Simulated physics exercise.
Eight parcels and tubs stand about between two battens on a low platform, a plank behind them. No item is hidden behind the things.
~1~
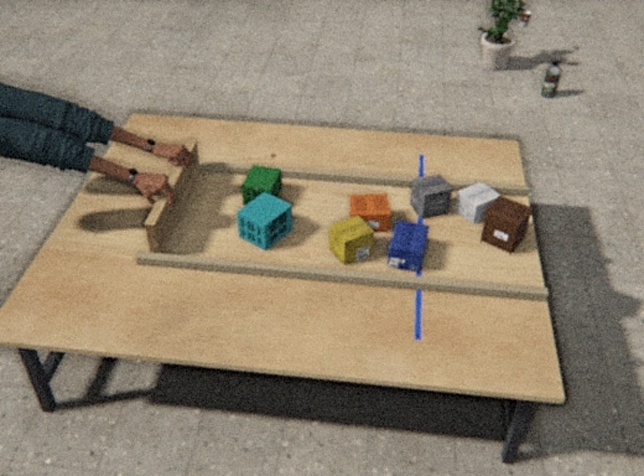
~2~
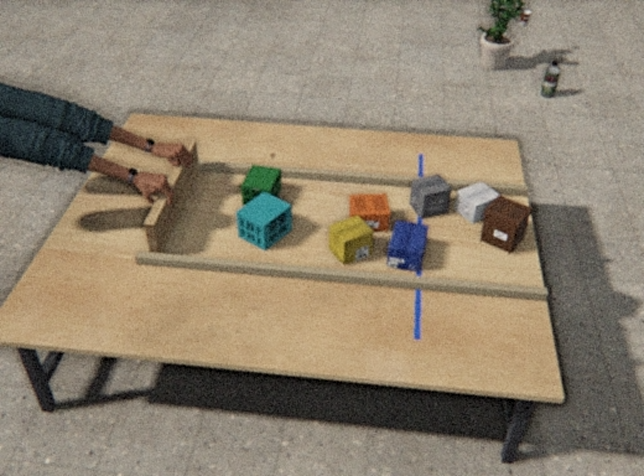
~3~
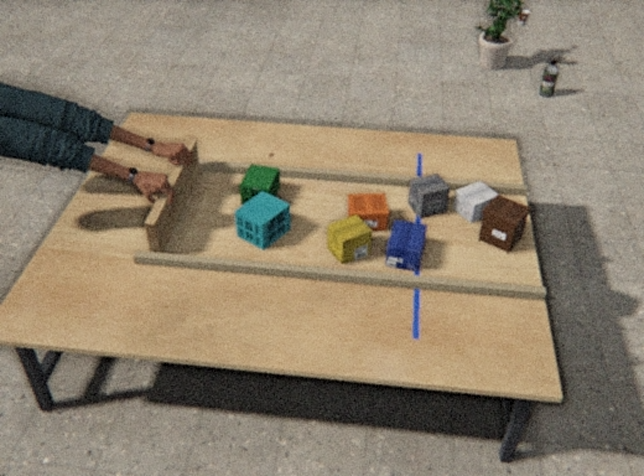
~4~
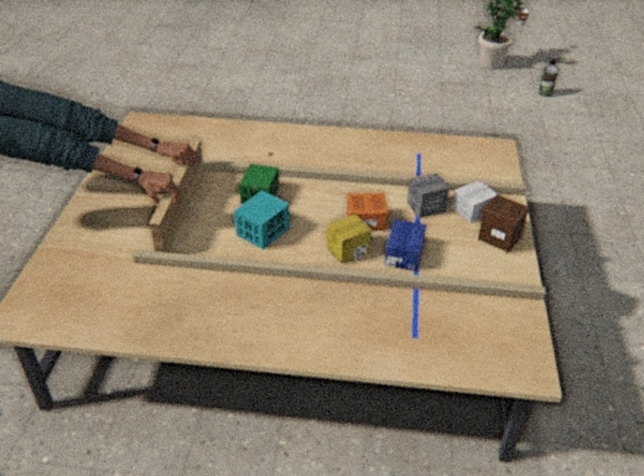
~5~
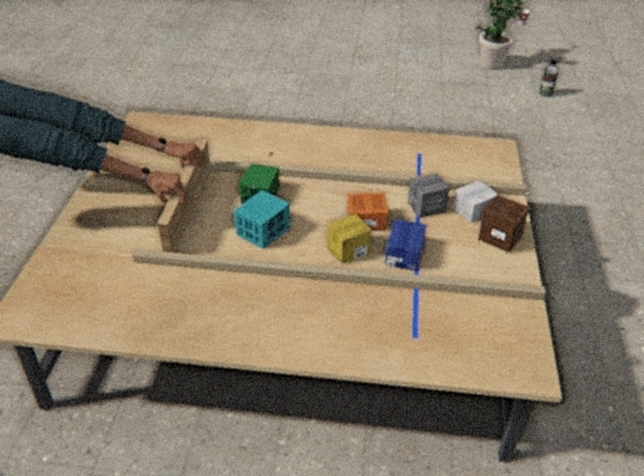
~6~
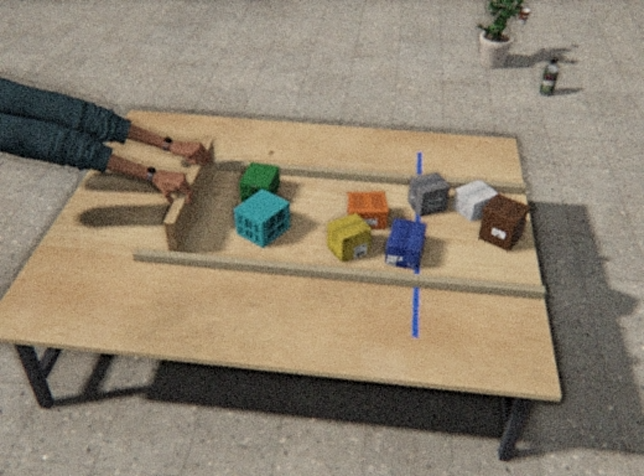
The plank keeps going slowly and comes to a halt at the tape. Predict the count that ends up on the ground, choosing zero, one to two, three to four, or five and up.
Lost: Nothing.
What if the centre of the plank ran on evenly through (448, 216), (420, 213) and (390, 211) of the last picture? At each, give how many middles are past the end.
Result per place: 1; 0; 0.
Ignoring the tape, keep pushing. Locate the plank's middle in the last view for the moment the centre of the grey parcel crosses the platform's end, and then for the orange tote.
First it's close to (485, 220), next close to (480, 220).
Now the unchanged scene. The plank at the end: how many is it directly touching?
I count 3 of them.
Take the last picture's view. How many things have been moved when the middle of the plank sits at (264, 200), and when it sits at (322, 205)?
I get 2 at the one place and 4 at the other.
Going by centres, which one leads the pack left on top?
That would be the brown tote.
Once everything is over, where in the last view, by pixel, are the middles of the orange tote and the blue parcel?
First object about (473, 219); second object about (472, 251).
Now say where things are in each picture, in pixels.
In the first picture, brown tote (506, 225); white parcel (478, 203); grey parcel (431, 197); plank (175, 196); tape (420, 232).
In the second picture, white parcel (477, 203); orange tote (369, 213).
In the third picture, grey parcel (429, 196); green crate (260, 186).
In the fourth picture, brown tote (503, 224); blue parcel (406, 245).
In the fifth picture, white parcel (475, 202); yellow box (349, 239).
In the sixth picture, brown tote (503, 223); white parcel (475, 201); grey parcel (429, 195); plank (193, 194); tape (418, 230).
Early on, none off yet; brown tote at rest near (503, 223); white parcel at rest near (475, 201); grey parcel at rest near (429, 195).
A while later, none off yet; brown tote at rest near (503, 223); white parcel travelled a little near (487, 198); grey parcel travelled about its own width near (448, 192).
Finally, the number that fall off is zero.
